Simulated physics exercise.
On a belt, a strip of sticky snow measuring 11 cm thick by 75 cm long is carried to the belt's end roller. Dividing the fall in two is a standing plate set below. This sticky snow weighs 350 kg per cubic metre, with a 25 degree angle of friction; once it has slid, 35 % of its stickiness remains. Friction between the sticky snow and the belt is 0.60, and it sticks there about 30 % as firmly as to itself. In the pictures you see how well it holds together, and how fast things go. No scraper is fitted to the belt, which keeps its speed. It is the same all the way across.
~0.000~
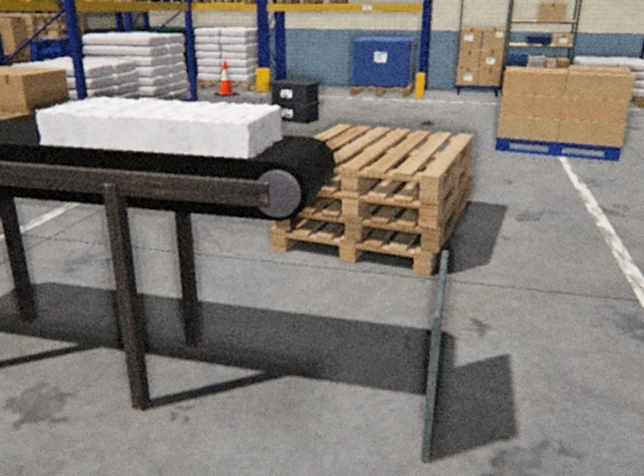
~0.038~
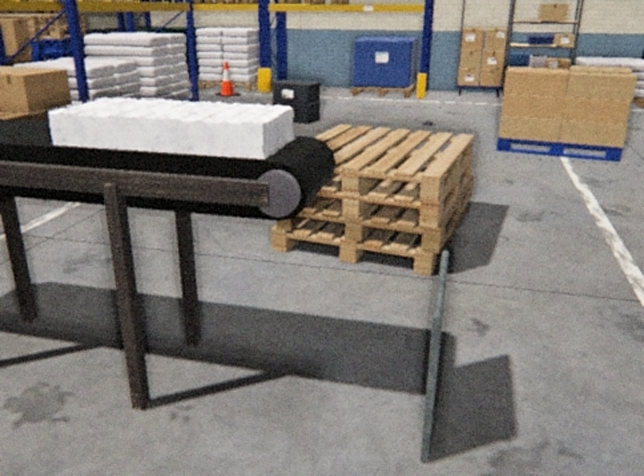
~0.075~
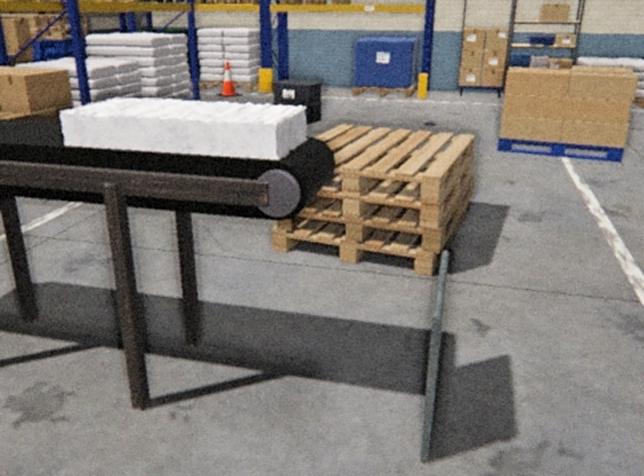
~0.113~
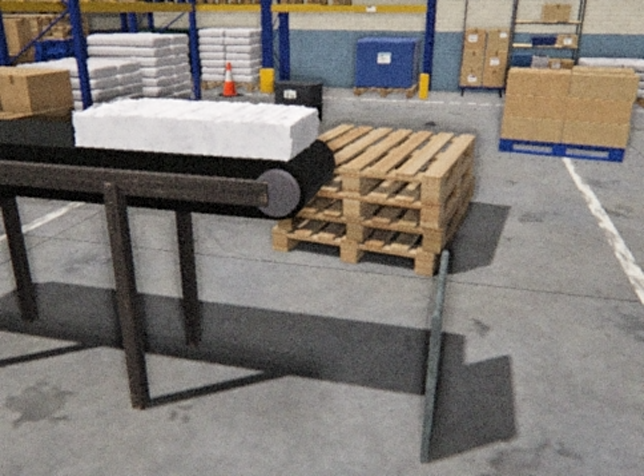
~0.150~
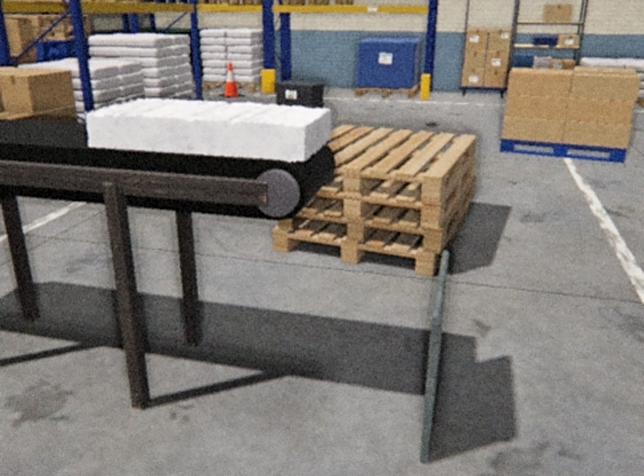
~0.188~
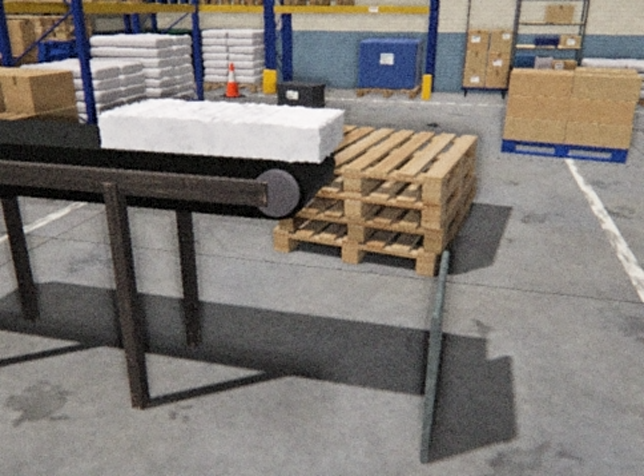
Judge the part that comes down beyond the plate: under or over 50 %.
Answer - the outcome lands on the low side of 50 %.
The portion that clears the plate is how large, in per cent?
The figure comes to about 20 percent.
After 0.38 s, 0 % is beyond the plate's line.
After 0.61 s, 5 % is beyond the plate's line.
After 0.84 s, 13 % is beyond the plate's line.
After 1.06 s, 22 % is beyond the plate's line.
After 2.23 s, at the end, 22 % is beyond the plate's line.
